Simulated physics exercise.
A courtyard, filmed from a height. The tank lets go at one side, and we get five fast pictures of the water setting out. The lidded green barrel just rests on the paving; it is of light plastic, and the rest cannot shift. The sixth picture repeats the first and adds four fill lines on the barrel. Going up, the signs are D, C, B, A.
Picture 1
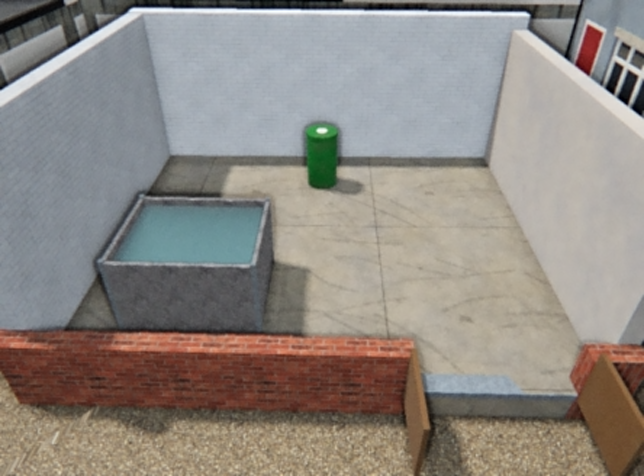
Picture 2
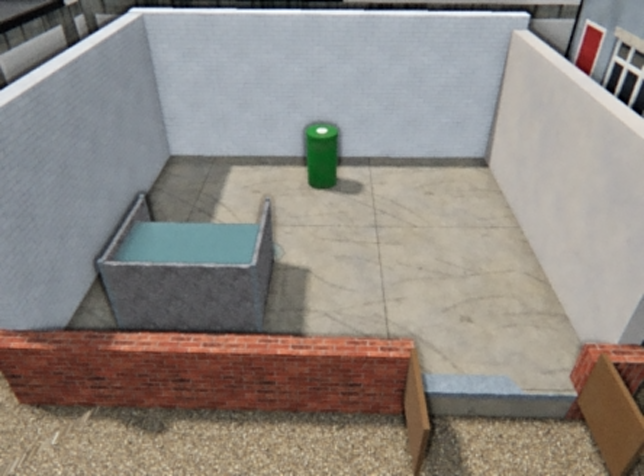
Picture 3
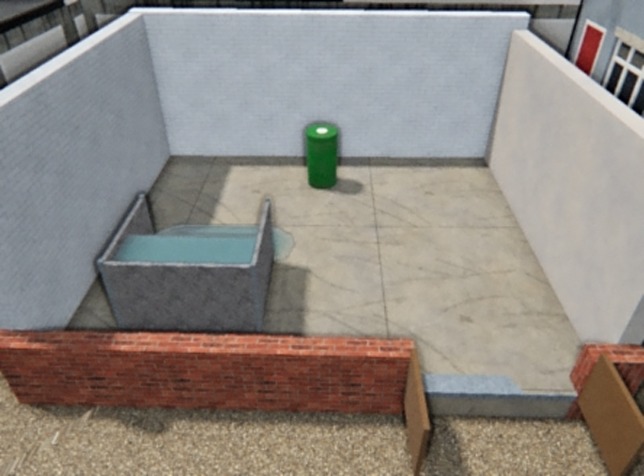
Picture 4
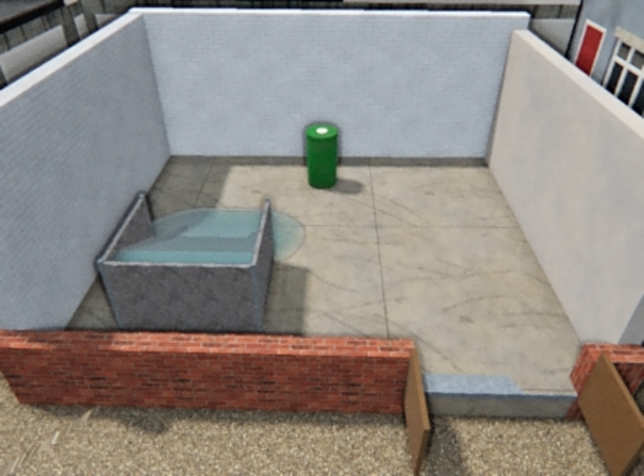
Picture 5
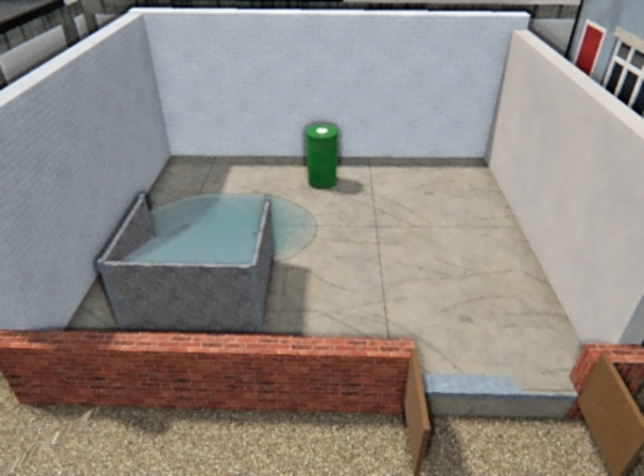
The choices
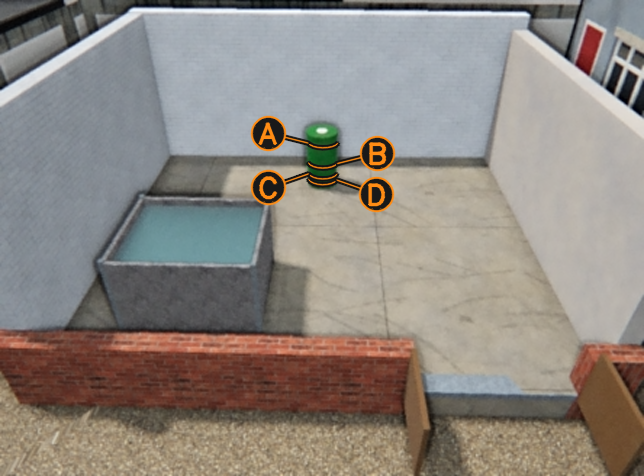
Water filled a grey tank in a walled yard until the tank's back side disappeared, then it poured out behind and spread in a widening pool across the concrete, toward the green barrel.
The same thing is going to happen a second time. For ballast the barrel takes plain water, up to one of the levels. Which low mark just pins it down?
Choose B.
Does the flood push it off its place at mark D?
Yes, it does.
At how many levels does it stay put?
Two of them.
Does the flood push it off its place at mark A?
No.
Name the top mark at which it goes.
The answer is C.
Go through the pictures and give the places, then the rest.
Lid of the green barrel at (323, 131); tank full, its middle at (193, 234); open gate at (498, 344).
Water covers 3 % of the ground, mostly out of sight from here.
Water covers 6 % of the ground and is seen nearest the barrel at (285, 237).
Water covers 10 % of the ground and is seen nearest the barrel at (292, 221).
Lid of the green barrel at (323, 131); water covers 14 % of the ground and is seen nearest the barrel at (290, 205).
On the marked copy, A at (322, 147); B at (322, 168); C at (322, 178); D at (322, 184); from the bottom up D, C, B, A.
With A, it does not move.
With B, it does not move.
With C, it is pushed about its own width away.
With D, it is pushed about 5 times its own width away.
